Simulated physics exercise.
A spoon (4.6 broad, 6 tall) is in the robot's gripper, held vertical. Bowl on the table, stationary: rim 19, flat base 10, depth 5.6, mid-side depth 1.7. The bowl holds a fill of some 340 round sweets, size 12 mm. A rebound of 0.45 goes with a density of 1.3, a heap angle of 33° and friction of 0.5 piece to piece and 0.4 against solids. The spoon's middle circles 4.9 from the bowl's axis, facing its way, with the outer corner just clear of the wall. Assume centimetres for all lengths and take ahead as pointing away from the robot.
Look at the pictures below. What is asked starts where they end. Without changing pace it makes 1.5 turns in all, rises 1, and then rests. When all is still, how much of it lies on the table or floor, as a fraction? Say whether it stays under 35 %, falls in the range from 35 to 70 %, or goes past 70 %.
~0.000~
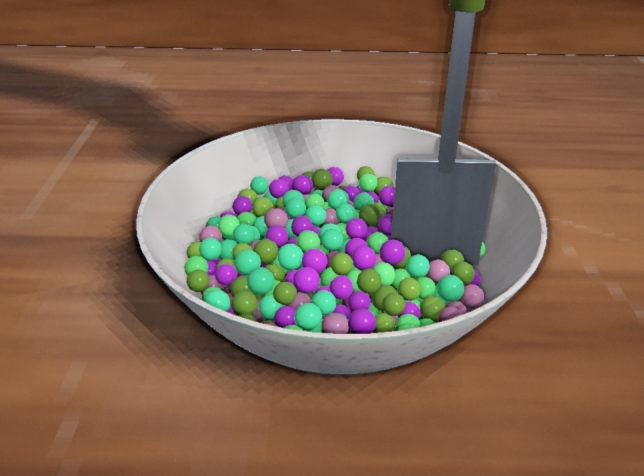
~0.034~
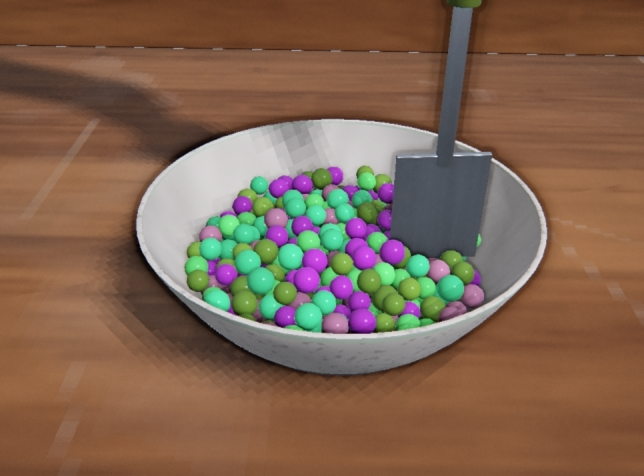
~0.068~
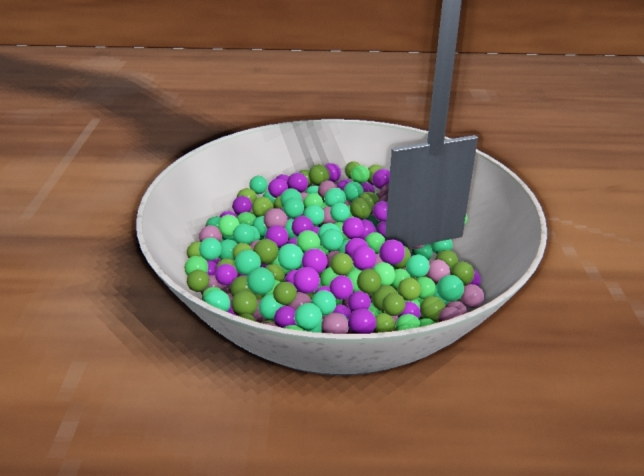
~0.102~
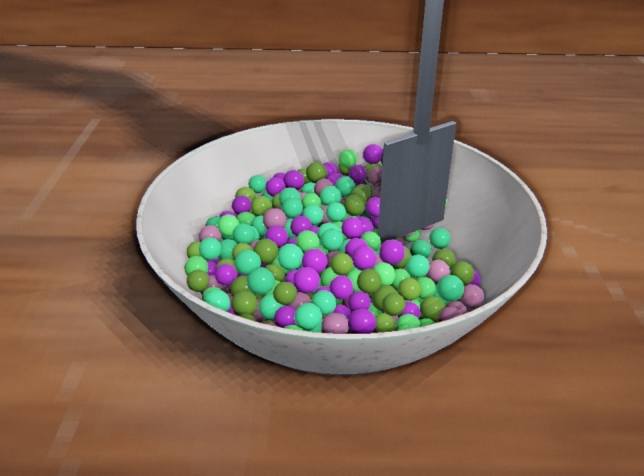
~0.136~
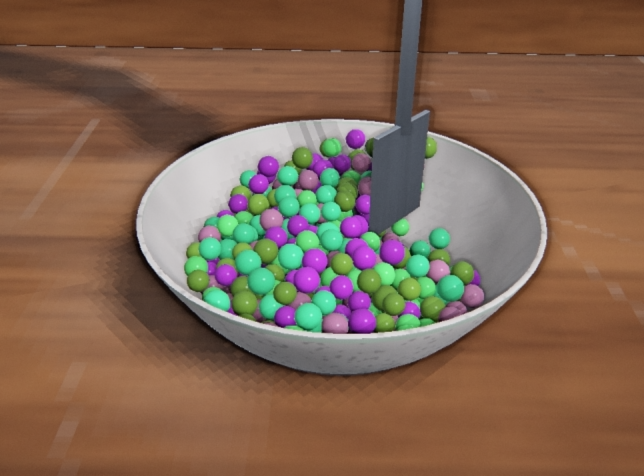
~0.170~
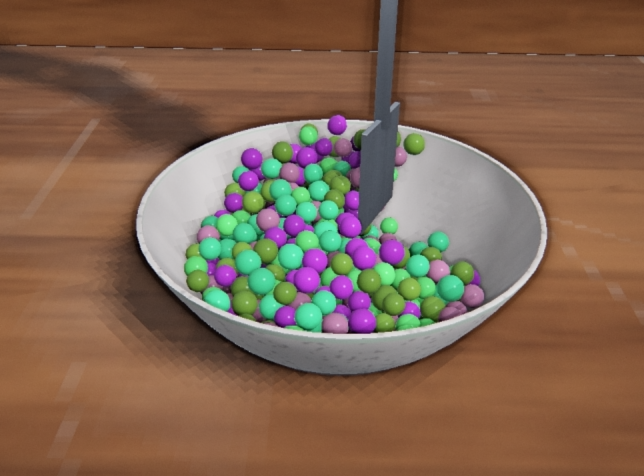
The share stays under 35 %.
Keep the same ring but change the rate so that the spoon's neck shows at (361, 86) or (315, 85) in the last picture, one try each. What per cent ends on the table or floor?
About 25 % for one try and about 35 % for the other, in order.
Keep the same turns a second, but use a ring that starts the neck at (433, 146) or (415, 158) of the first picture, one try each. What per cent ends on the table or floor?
Close to 15 and 10 in a hundred.
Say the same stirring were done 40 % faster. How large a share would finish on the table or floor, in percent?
Estimated share: Near 30 %.
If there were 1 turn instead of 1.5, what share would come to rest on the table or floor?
Estimate: Near 15 %.
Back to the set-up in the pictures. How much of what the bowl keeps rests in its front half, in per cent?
I'd put it at roughly 65 per cent.
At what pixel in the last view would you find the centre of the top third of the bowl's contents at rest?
Looks like roughly (264, 275) to me.
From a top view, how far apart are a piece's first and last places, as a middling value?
Near 7 cm.
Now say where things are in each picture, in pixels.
Spoon neck at (450, 131), 0° round; upper third of the load around (324, 243), from x 195 to 475, top at y 175; 337 in the bowl, in the first picture.
Spoon neck at (448, 125), 6° round; upper third of the load around (330, 237), from x 195 to 470, top at y 175, in the second picture.
Spoon neck at (439, 114), 21° round; upper third of the load around (335, 230), from x 195 to 470, top at y 170, in the third picture.
Spoon neck at (424, 104), 35° round; upper third of the load around (335, 226), from x 195 to 470, top at y 155, in the fourth picture.
Spoon neck at (405, 96), 50° round; upper third of the load around (327, 215), from x 195 to 470, top at y 140, in the fifth picture.
Spoon neck at (384, 90), 65° round; upper third of the load around (314, 203), from x 195 to 470, top at y 125; 337 in the bowl, in the sixth picture.
By 0.60 s, 251° round, highest piece 8 above the table; 305 in the bowl, 25 on the table or floor, 7 in flight or on the tool.
By 1.03 s, 78° round, highest piece 7 above the table; 288 in the bowl, 49 on the table or floor.
By 1.45 s, 180° round, highest piece 5 above the table; 276 in the bowl, 61 on the table or floor.
By 2.15 s, 180° round, highest piece 5 above the table; 276 in the bowl, 61 on the table or floor.
Final count, 276 in the bowl, 61 on the table or floor. That is 18 % on the table or floor.
